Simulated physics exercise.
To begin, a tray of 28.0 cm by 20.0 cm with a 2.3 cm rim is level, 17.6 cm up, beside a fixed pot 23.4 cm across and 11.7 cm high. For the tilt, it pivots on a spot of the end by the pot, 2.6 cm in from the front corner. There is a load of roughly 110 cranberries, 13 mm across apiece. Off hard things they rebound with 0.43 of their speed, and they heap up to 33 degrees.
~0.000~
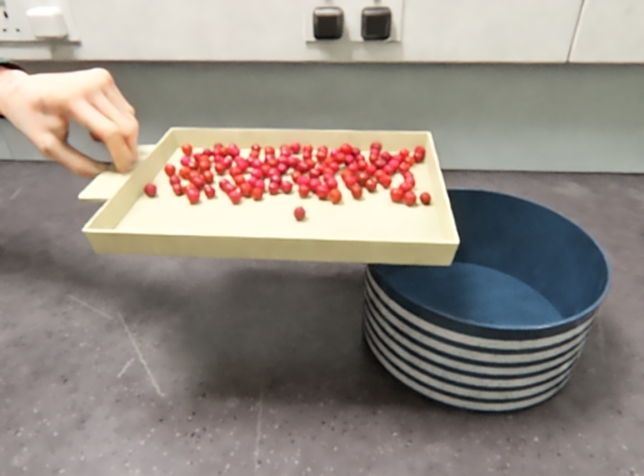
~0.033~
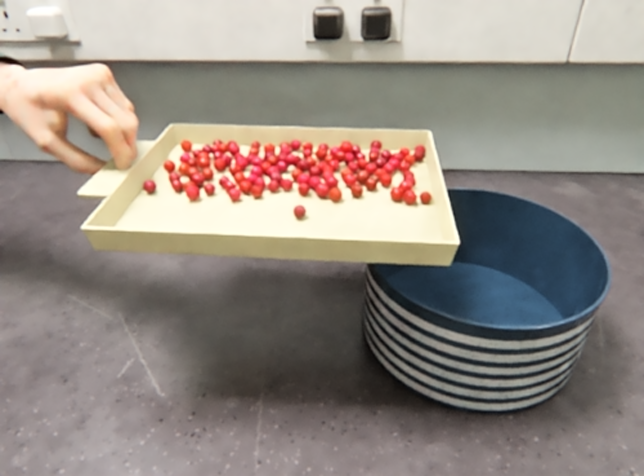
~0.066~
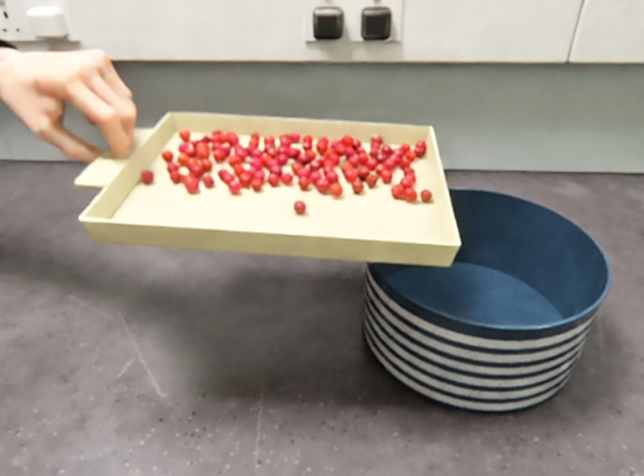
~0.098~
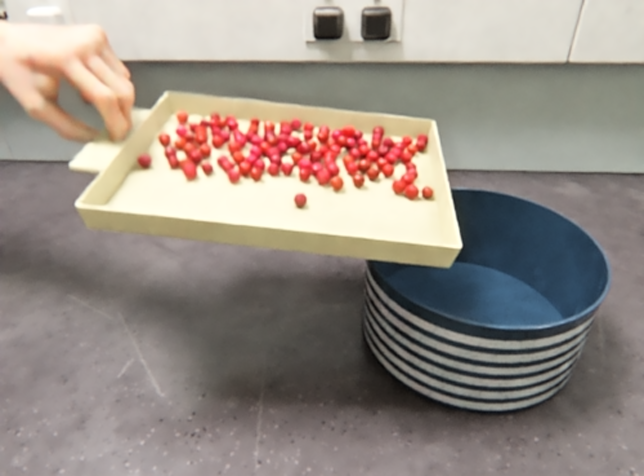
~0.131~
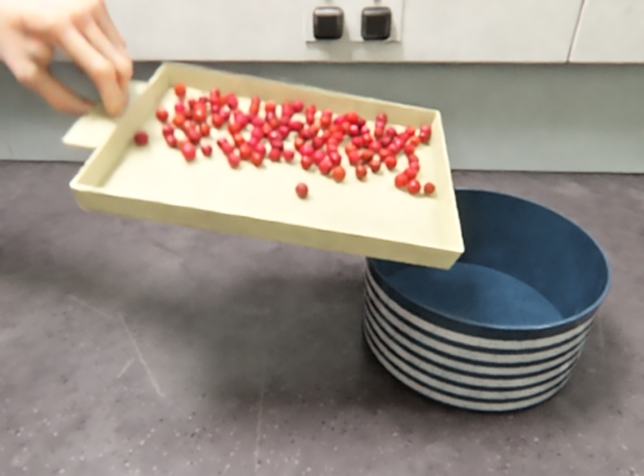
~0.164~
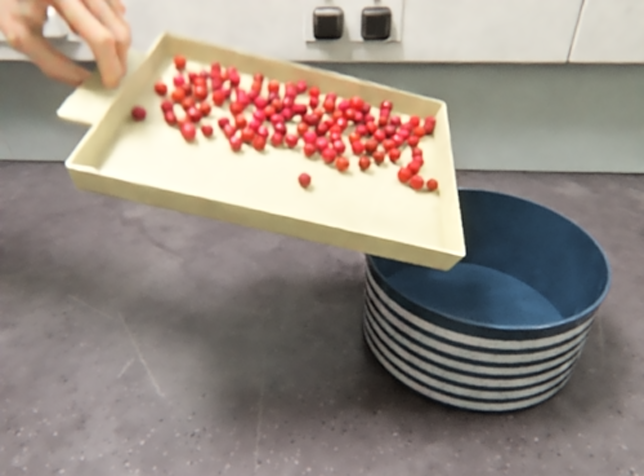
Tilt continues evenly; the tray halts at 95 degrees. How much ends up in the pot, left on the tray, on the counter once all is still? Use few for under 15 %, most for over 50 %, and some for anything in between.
Pot: Few, left on the tray: Few, counter: Most.
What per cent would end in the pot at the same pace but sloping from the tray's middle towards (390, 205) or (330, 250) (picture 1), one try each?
The share comes to about 95 in a hundred, then about 0 in a hundred.
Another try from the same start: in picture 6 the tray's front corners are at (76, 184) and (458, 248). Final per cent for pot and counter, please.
In the pot: 10 per cent; on the counter: 90 per cent.
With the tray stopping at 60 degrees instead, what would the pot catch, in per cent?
About 5 in a hundred would end up in the pot.
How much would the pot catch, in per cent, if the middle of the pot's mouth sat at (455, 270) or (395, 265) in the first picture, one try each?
I'd say some 55 per cent for the first and some 20 per cent for the second.
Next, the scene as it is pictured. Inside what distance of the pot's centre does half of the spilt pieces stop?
About 22 centimetres.
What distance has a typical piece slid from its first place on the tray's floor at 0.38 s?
About 3 cm.
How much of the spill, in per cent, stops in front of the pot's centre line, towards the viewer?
Some 100 per cent.
After 0.38 s, tilt 58 degrees; the tray holds 100 %, the pot 0 %.
After 0.52 s, tilt 84 degrees; the tray holds 100 %, the pot 0 %.
After 0.79 s, tilt 95 degrees; the tray holds 10 %, the pot 5 %.
In the end, at 1.7 s, pot 5 %, tray 5 %, counter 90 %.
